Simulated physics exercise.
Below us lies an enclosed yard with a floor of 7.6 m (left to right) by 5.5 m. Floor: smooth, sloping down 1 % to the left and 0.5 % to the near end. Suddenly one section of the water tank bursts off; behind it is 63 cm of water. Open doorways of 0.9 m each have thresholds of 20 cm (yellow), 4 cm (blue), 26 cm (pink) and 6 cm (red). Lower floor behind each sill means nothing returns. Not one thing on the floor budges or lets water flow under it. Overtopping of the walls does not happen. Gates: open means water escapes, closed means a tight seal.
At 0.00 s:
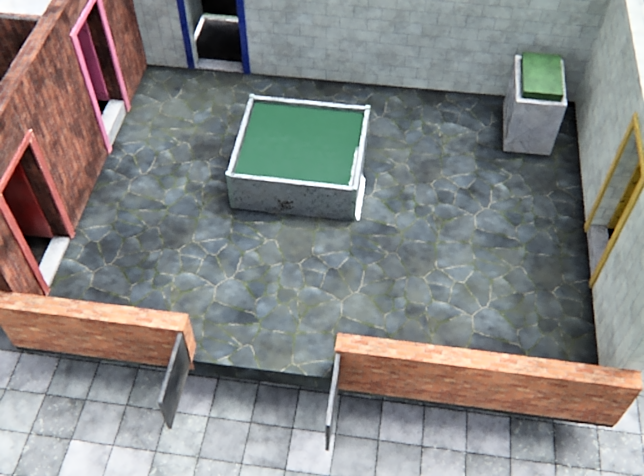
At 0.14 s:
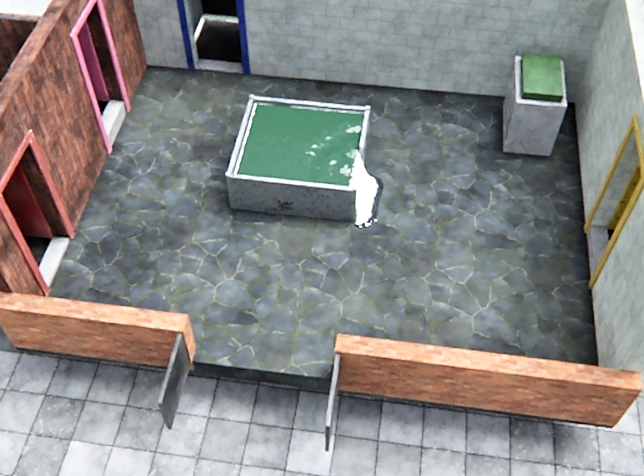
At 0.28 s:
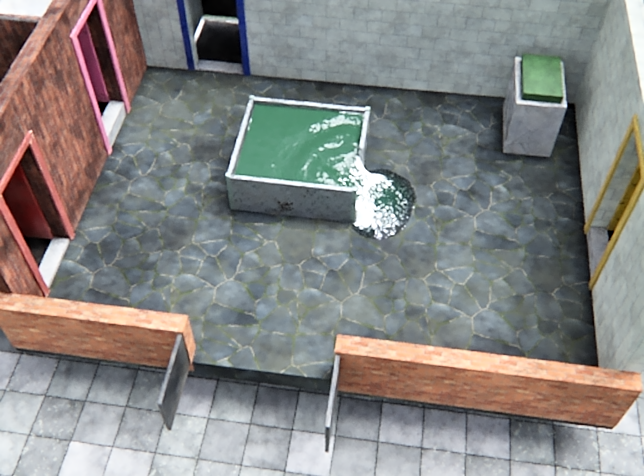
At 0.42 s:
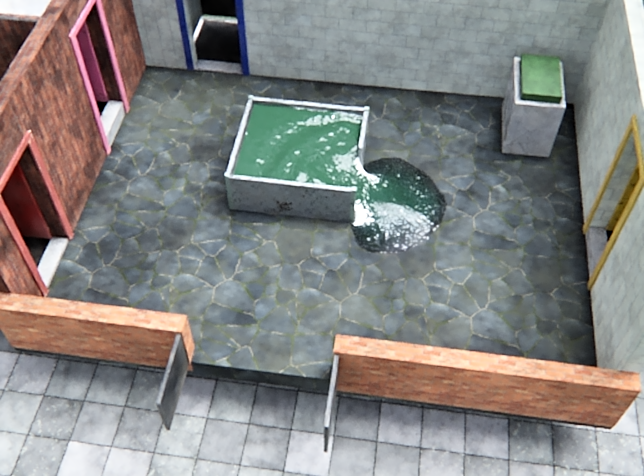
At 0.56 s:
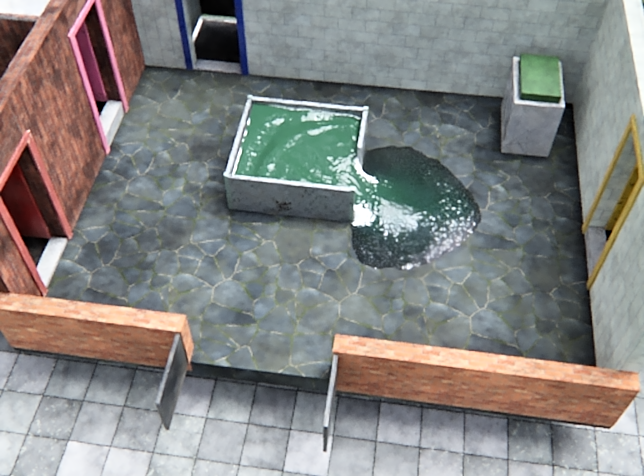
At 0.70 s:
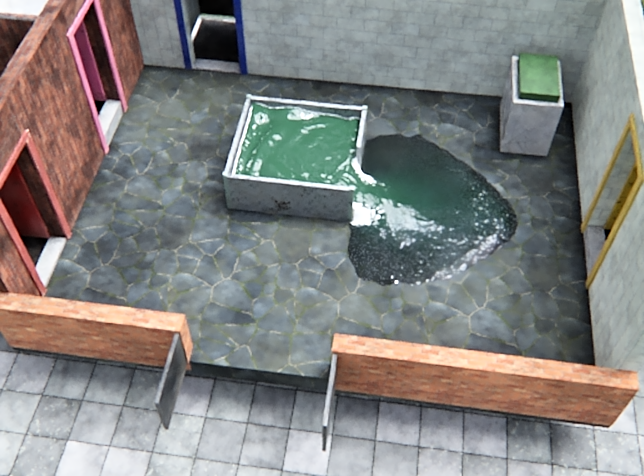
In a walled yard with a dark stone floor, green water burst from the right side of a low rectangular tank, then poured onto the paving and spread rightward in a widening, foamy-edged pool.
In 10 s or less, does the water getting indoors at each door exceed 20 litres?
In order: Yellow door: The inflow ends up lower than the cap; blue door: The inflow ends up lower than the cap; pink door: The inflow ends up lower than the cap; red door: The inflow ends up lower than the cap.
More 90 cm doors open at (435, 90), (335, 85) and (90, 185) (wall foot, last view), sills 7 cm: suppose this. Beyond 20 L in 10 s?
Note, doorways in listed order: Stays short, stays short, stays short.
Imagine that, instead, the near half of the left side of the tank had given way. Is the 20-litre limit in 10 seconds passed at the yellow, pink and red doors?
Yellow short, pink short, red beyond.
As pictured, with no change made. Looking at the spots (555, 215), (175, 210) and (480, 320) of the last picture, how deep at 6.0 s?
Depths in turn: Roughly 10, 0 and 7 centimetres.
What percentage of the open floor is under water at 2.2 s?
About 35 per cent.
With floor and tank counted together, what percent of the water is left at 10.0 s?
Close to 96 in a hundred remains.
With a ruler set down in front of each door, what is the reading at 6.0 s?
In centimetres, the yellow door has 9, the blue door 0, the pink door 0 and the red door 0.
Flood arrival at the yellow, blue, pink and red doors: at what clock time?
Yellow: 1.1 s; blue: 7.0 s; pink: 9.0 s; red: 7.5 s.
After 1.4 s water covers 25 % of the floor and is deepest (30 cm) near (366, 208); yellow door 17 cm at the sill, 0 L in, blue door not reached, pink door not reached, red door not reached.
After 2.2 s water covers 35 % of the floor and is deepest (37 cm) near (596, 395); yellow door 22 cm at the sill, 0 L in, blue door not reached, pink door not reached, red door not reached.
After 3.5 s water covers 40 % of the floor and is deepest (20 cm) near (595, 382); yellow door 13 cm at the sill, 1 L in, blue door not reached, pink door not reached, red door not reached.
After 6.0 s water covers 65 % of the floor and is deepest (13 cm) near (553, 389); yellow door 9 cm at the sill, 1 L in, blue door not reached, pink door not reached, red door not reached.
After 10.0 s water covers 90 % of the floor and is deepest (10 cm) near (30, 325); yellow door 6 cm at the sill, 1 L in, blue door 3 cm at the sill, 0 L in, pink door 6 cm at the sill, 0 L in, red door 9 cm at the sill, 4 L in.
